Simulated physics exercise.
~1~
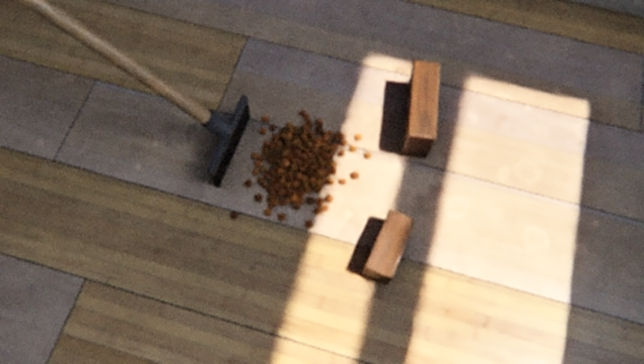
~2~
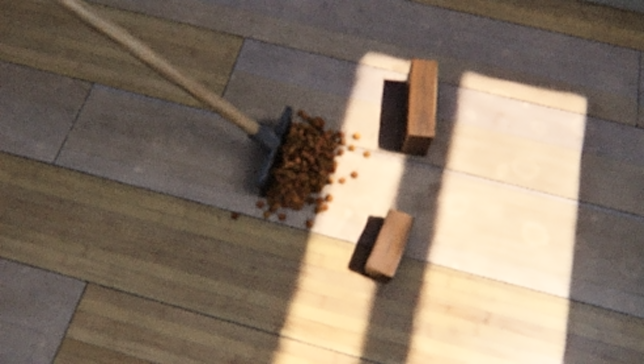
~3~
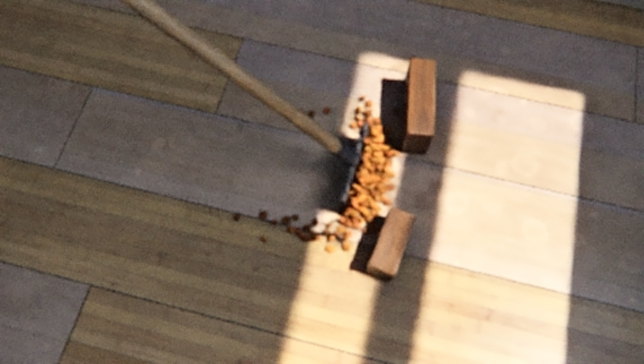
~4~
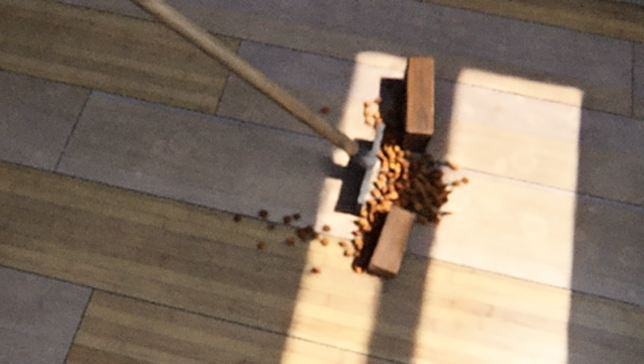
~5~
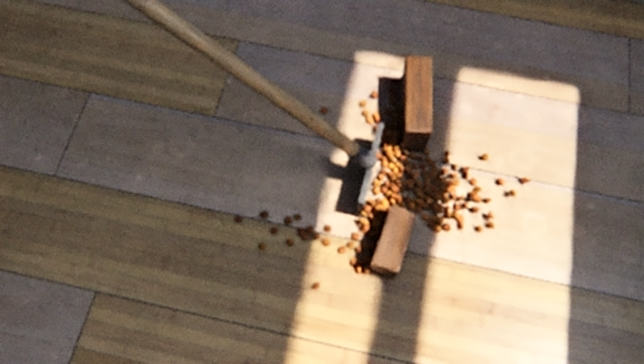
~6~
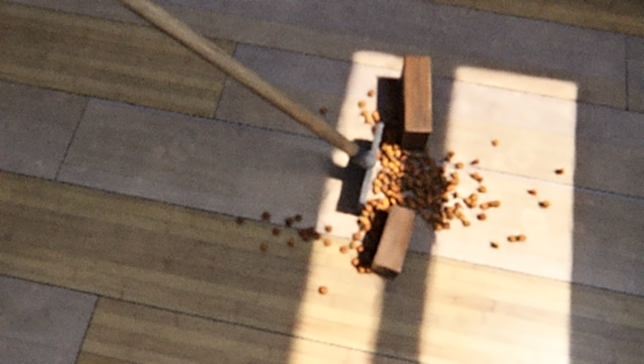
A squeegee pushes spilt kibble right against two blocks, and many pieces scatter through the gap.
